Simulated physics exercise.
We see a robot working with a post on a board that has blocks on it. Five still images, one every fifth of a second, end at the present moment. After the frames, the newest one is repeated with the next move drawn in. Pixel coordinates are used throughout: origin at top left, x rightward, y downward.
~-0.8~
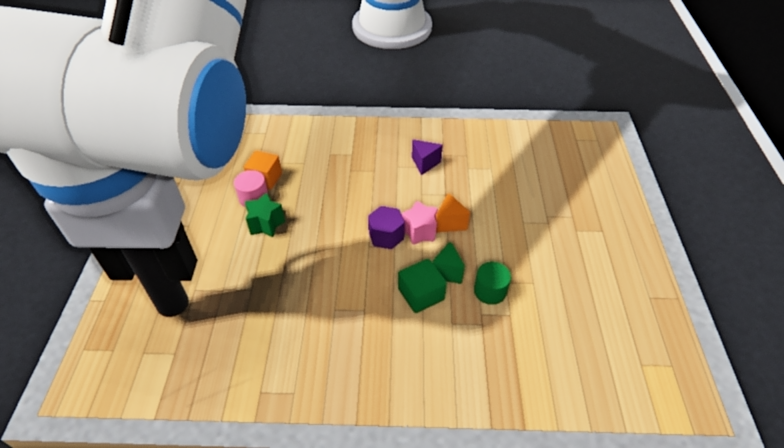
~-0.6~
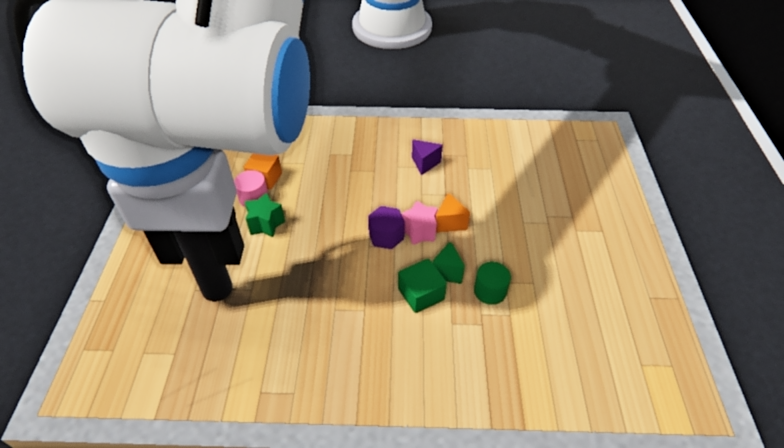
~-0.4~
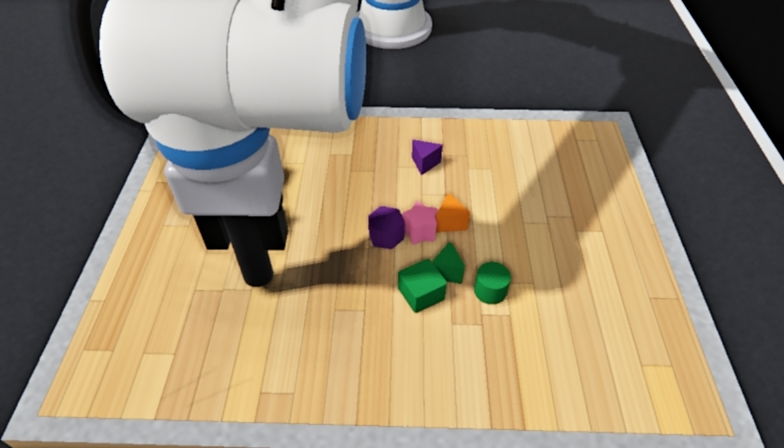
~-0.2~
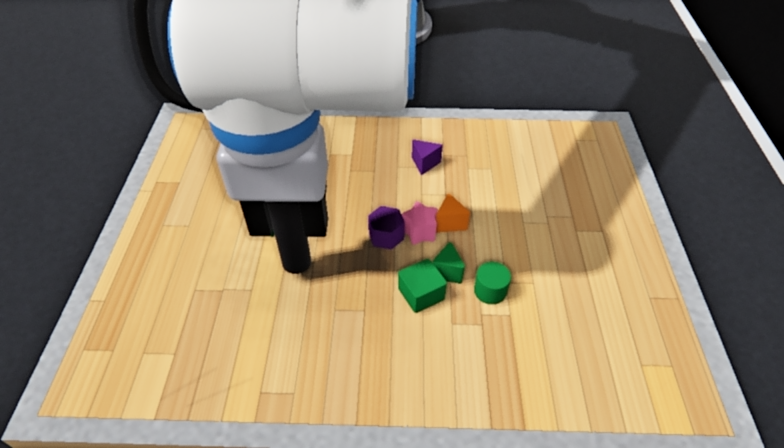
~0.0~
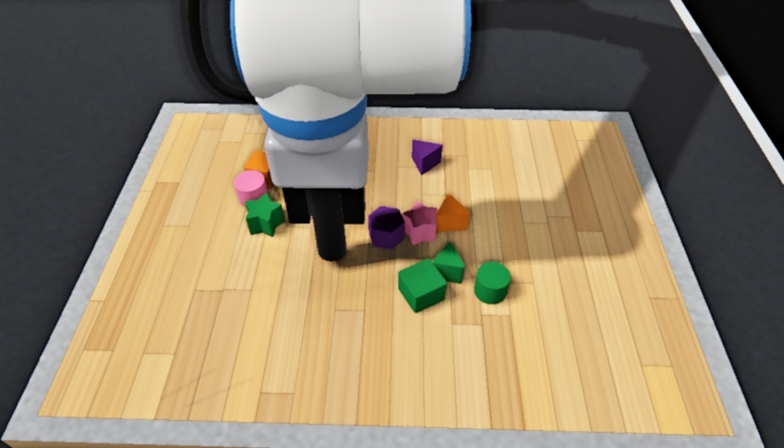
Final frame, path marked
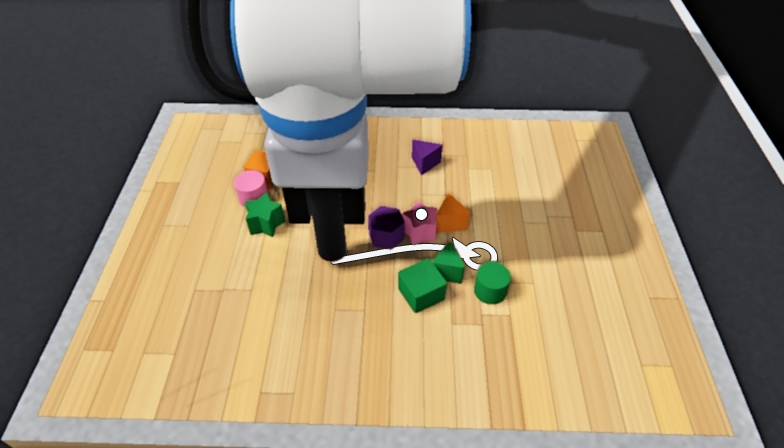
At the start, a robot arm holds a dark post low over the left side of a wooden board scattered with coloured blocks. The arm moves the post steadily right and slightly away, briefly blocking the view of the left-hand blocks, until it is just left of the purple six-sided block, while the blocks stay still.
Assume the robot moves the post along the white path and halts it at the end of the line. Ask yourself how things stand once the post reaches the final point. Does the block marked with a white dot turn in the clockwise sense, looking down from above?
My answer is yes.
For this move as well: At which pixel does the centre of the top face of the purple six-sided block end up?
The point I'd pick in the picture is (402, 208).
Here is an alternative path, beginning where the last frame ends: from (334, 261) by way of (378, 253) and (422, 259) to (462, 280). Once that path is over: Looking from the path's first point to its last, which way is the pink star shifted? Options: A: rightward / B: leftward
B - leftward.
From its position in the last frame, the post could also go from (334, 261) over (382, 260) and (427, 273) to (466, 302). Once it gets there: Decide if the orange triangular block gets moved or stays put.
When the path is over, the orange triangular block is still on its spot.
The line goes from (334, 261) by way of (383, 252) and (431, 247) to (480, 256); the dot is on the pink star.
What follows on the original path. One third of the way, post (383, 242); purple six-sided block (394, 212), turned 30° anticlockwise; pink star (426, 209), turned 30° clockwise; orange triangular block (456, 207).
Two thirds of the way, post (433, 236); purple six-sided block (402, 208), turned 75° anticlockwise; pink star (437, 202), turned 35° clockwise; orange triangular block (467, 205).
At the end, post (482, 245); purple six-sided block (402, 208), turned 75° anticlockwise; pink star (437, 202), turned 35° clockwise; green triangular block (457, 257), turned 45° clockwise; orange triangular block (467, 205).
